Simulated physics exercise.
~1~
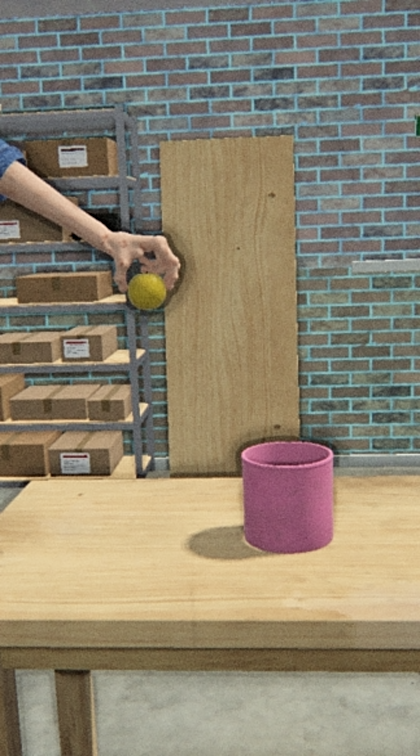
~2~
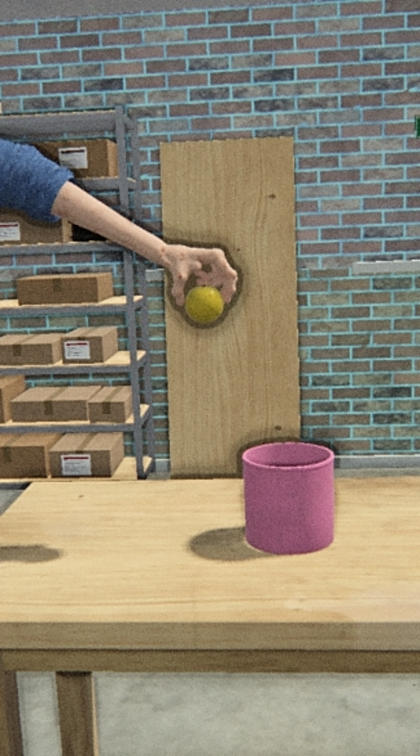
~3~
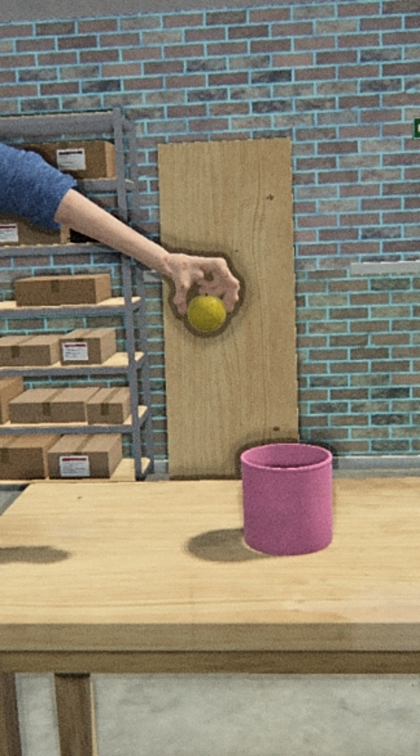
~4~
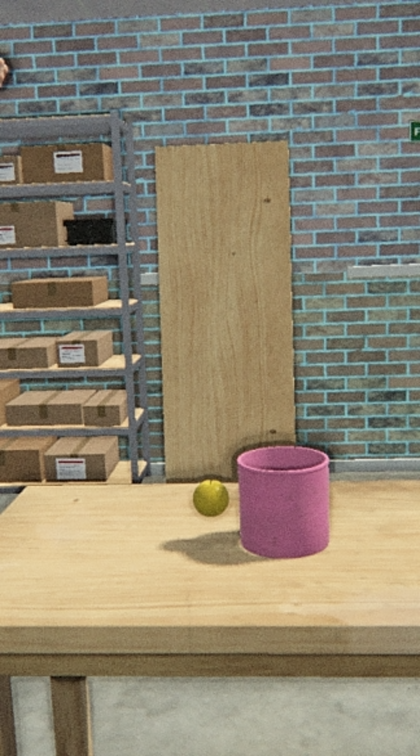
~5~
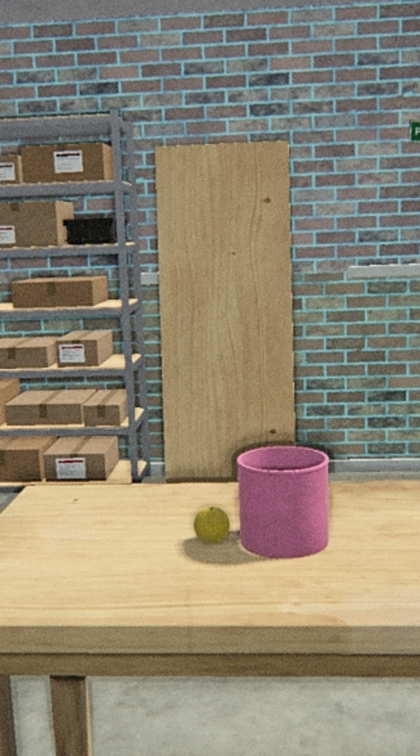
Yellow apple held by a hand moving right, then dropping beside a pink bucket onto a wooden table as the hand withdraws.
